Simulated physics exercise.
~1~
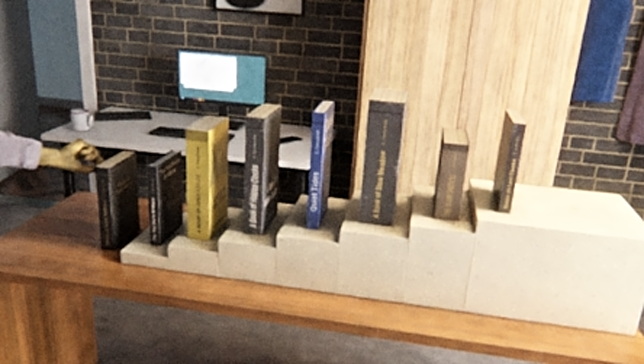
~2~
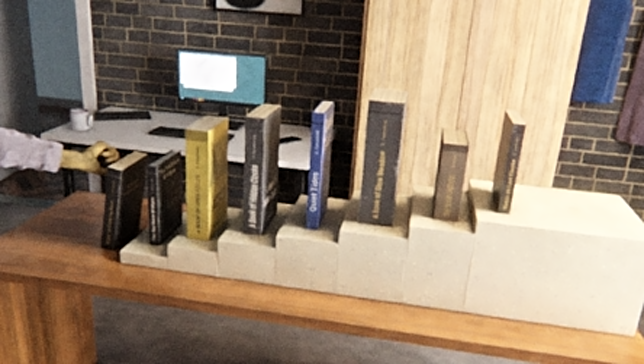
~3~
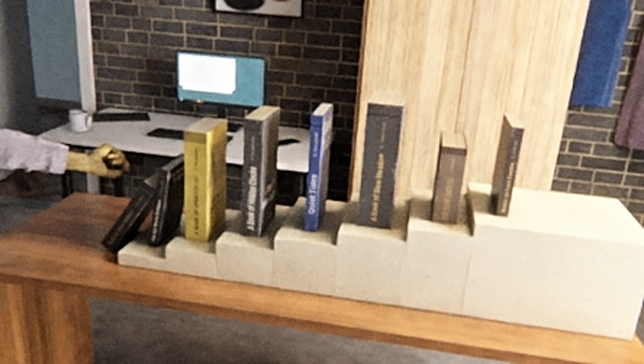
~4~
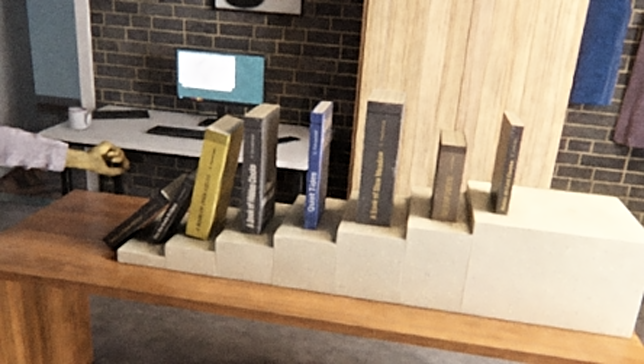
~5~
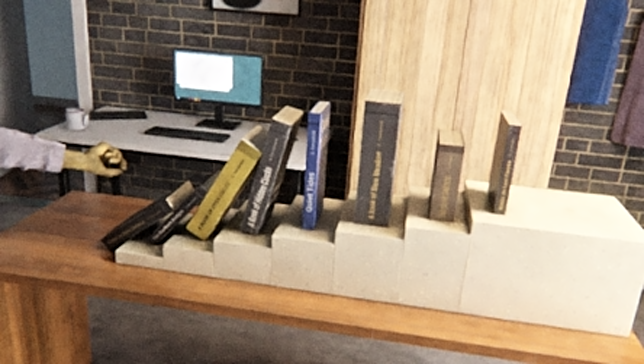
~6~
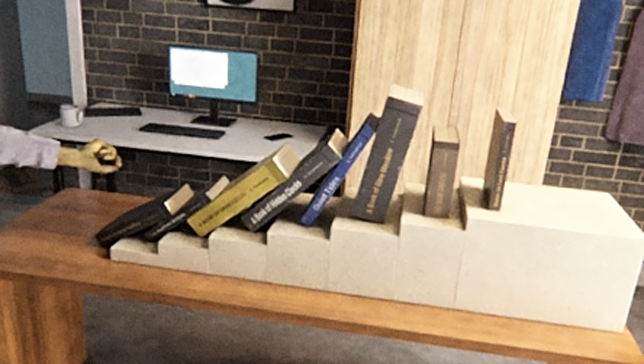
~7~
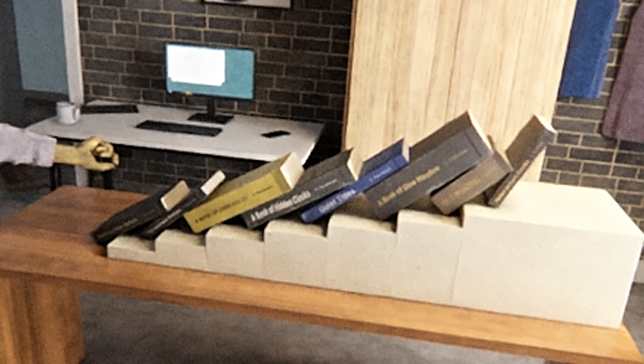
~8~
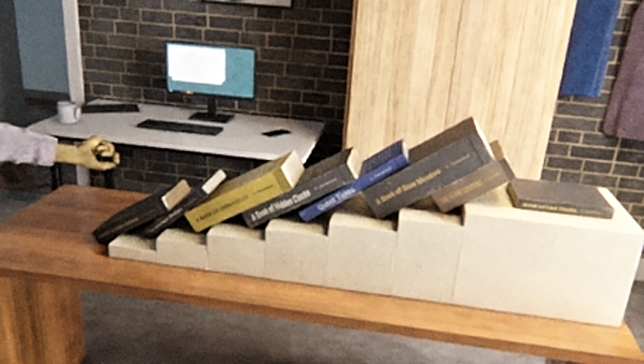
A gloved hand at the left tips the first dark hardback in a row of eight books standing on a wooden table and up pale steps, seen from the front by a slightly swaying camera. Behind are a desk with a monitor, a brick wall and a wooden panel. The first book leans right into its dark neighbour, which tilts into the yellow one. The lean passes up through a dark book, the blue one and the rest. The last book drops flat on the top step, while the others rest slanted, none left upright.
